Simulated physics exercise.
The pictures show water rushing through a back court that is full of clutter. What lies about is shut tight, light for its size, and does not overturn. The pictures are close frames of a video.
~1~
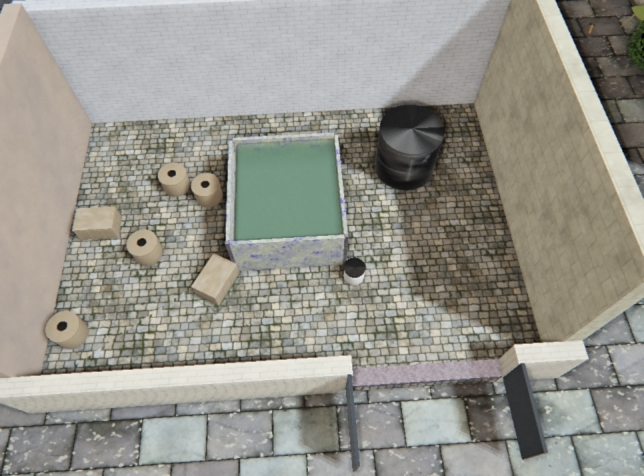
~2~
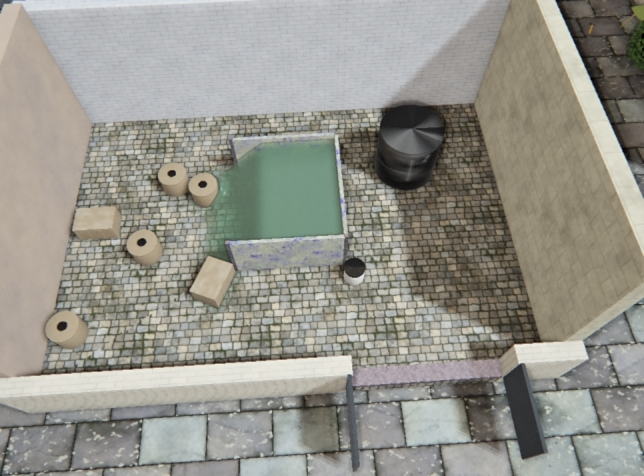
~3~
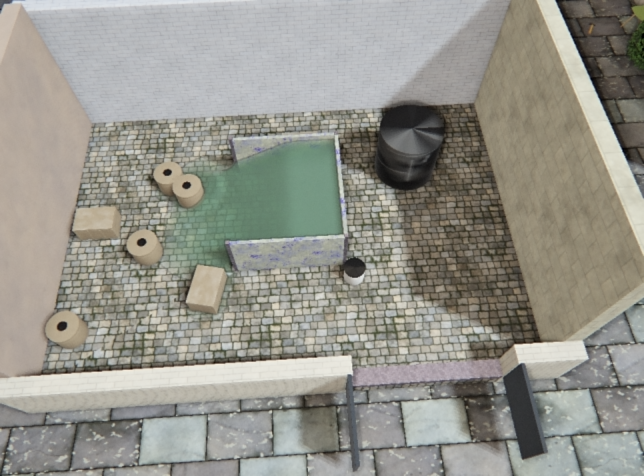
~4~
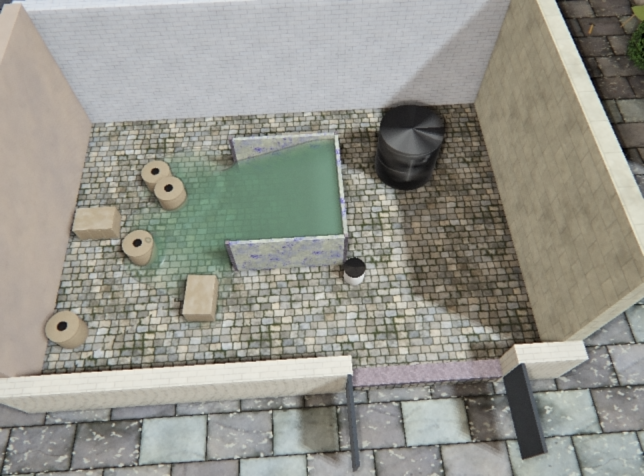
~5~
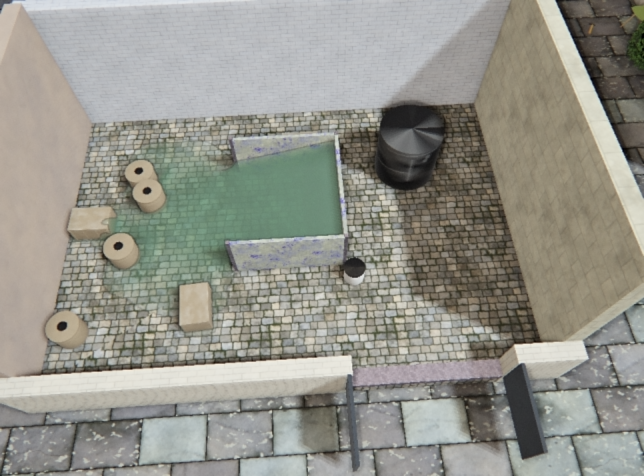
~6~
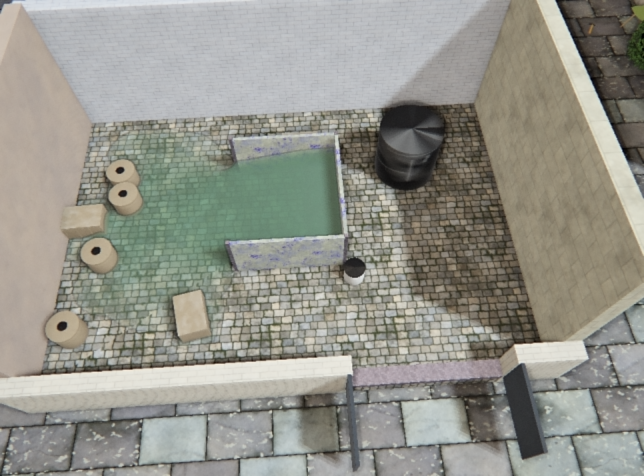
The clip opens on a walled, cobbled court with a square basin of green water, tan tubs and blocks to its left, and a dark round container to its right. The basin's left side opens and water spreads leftward across the stones, pushing two nearby tubs, then a third, left while a block turns and shifts.
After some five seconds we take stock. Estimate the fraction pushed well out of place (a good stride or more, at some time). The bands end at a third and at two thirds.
Share: At least two thirds.
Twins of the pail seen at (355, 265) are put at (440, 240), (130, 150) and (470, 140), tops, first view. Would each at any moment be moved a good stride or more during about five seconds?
One after the other: Not that far, pushed that far, never so far.
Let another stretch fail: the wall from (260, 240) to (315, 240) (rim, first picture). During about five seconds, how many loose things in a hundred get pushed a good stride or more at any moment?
Near 20 in a hundred.
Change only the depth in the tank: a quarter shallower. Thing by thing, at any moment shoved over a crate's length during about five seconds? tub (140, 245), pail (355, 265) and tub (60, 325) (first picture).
In turn: Swept aside, short of that, swept aside.
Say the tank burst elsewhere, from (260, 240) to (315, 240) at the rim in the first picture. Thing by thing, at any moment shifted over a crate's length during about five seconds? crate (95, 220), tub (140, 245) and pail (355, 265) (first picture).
In turn: That far or more, short of that, under that.
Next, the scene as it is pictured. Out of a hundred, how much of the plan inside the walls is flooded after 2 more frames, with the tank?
I make it 40 per cent.
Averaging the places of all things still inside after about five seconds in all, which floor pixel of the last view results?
Around (345, 220).
A moment on, 4 of 8 are well off their spots; 3 afloat.
Next, 5 of 8 are well off their spots; 5 afloat.
Later, 5 of 8 are well off their spots; 3 afloat.
In the end, 7 of 8 are well off their spots, and 7 have been at some point; 5 afloat.
